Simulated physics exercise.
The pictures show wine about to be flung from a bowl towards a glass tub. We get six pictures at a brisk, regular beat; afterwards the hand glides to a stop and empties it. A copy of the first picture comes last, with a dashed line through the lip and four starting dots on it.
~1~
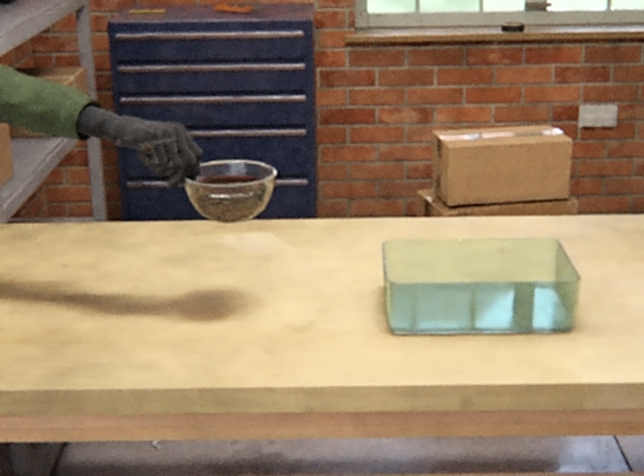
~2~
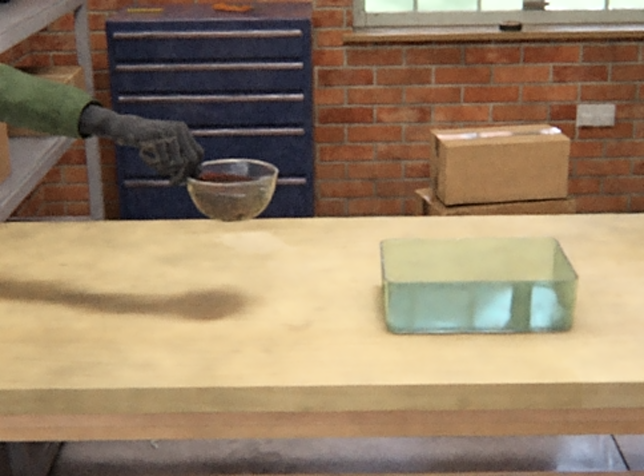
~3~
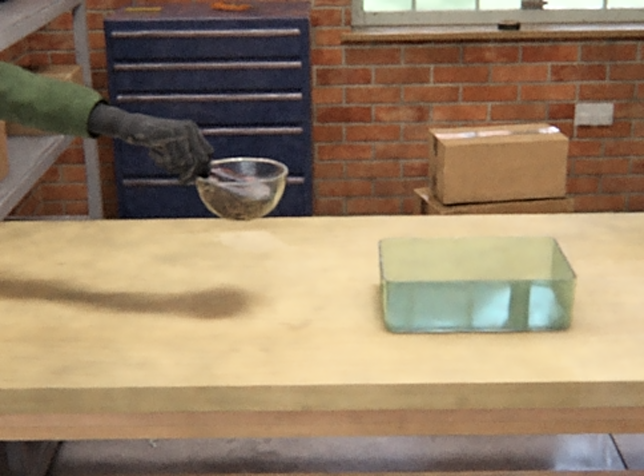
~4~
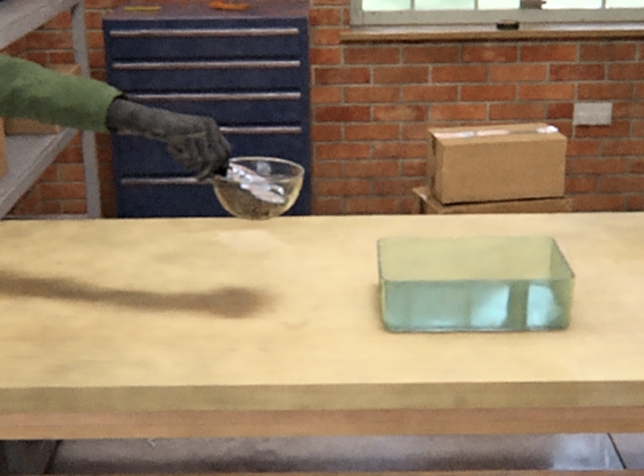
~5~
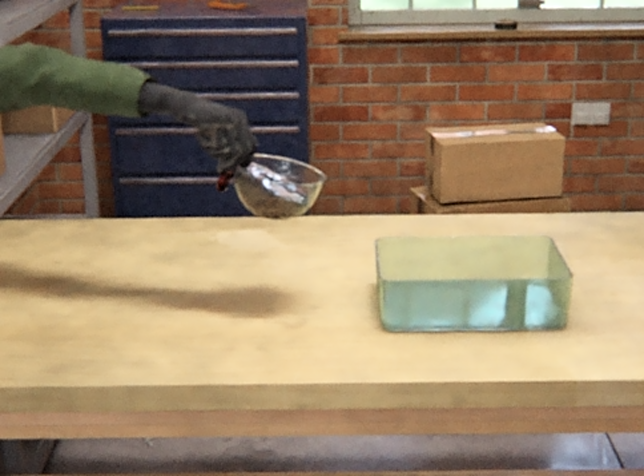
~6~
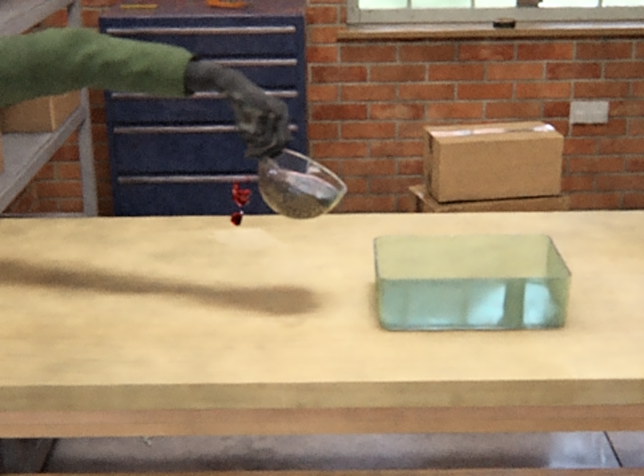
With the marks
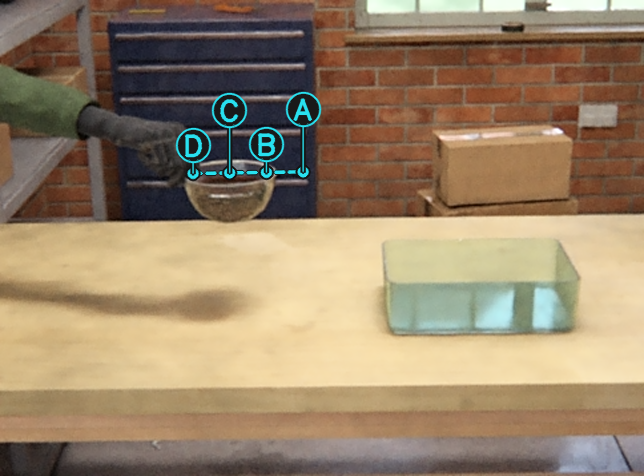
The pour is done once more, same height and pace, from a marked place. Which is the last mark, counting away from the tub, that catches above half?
Use dot C.
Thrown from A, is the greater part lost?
No, not at all.
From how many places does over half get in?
Three of them.
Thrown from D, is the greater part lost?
Yes.
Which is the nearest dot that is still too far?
Dot D.
On the marked copy, A at (303, 171); B at (266, 172); C at (229, 172); D at (193, 173).
If A is chosen, about 75 % lands in the tub, 4 % falls short and 21 % goes beside or beyond.
If B is chosen, about 83 % lands in the tub, 6 % falls short and 11 % goes beside or beyond.
If C is chosen, about 66 % lands in the tub, 25 % falls short and 9 % goes beside or beyond.
If D is chosen, about 20 % lands in the tub, 76 % falls short and 4 % goes beside or beyond.
